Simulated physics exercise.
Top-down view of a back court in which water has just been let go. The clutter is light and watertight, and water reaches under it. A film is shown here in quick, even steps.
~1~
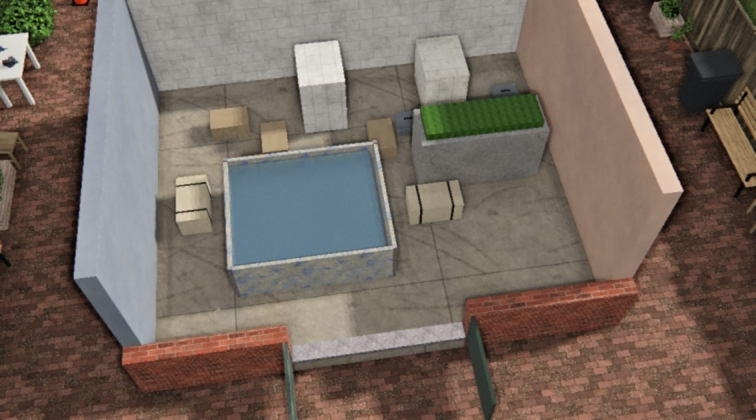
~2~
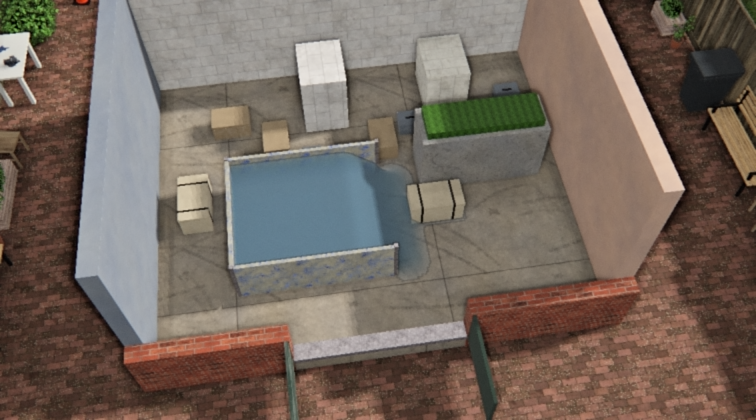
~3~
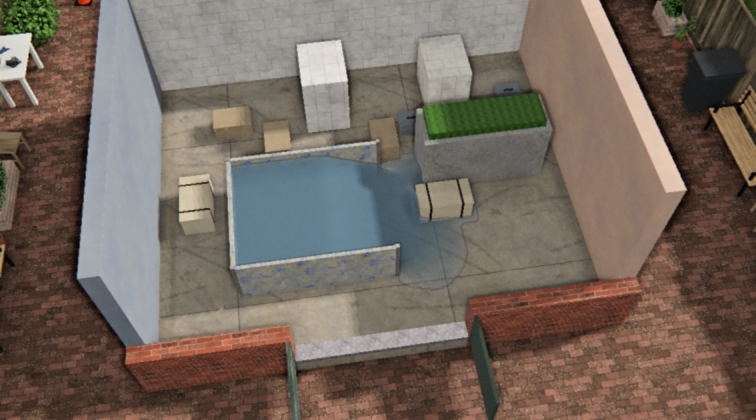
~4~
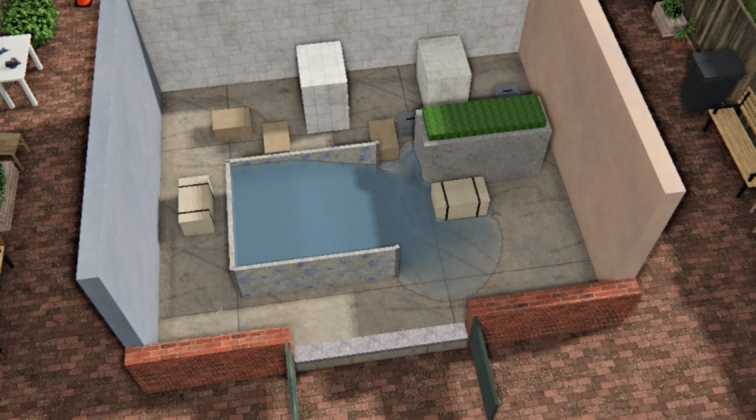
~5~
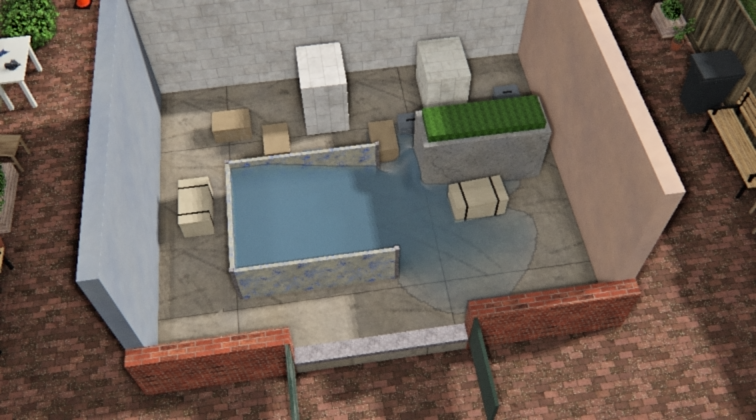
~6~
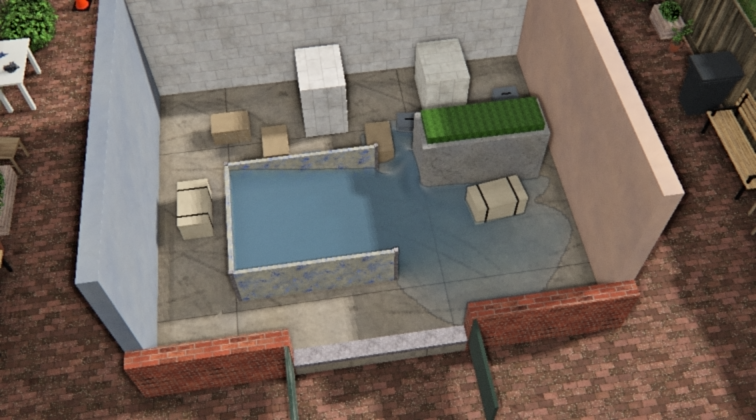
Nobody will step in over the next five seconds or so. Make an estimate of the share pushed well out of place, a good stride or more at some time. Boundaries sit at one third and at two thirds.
The result is a share of a third to two thirds.
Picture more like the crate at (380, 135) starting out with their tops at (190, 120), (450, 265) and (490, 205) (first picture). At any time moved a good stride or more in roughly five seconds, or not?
Going by the order given: Stays in place, travels that far, travels that far.
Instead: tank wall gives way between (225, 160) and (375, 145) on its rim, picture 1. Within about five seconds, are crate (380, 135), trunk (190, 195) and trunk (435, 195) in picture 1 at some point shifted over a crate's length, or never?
Travels that far, travels that far, falls short.
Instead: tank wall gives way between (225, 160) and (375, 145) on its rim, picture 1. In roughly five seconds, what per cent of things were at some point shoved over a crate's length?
Roughly 90 %.
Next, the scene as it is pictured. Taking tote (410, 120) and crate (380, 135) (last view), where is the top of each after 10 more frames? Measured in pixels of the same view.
About (404, 66) and (327, 139).
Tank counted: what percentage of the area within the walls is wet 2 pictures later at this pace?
Near 40 in a hundred.
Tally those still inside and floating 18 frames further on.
I count 2.
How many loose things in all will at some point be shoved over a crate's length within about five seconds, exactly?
That gives 4.
A moment on, 2 of 8 are well off their spots; 1 afloat.
Next, 3 of 8 are well off their spots; 1 afloat.
Later, 4 of 8 are well off their spots; 2 afloat.
In the end, 4 of 8 are well off their spots, and 4 have been at some point; 2 afloat.
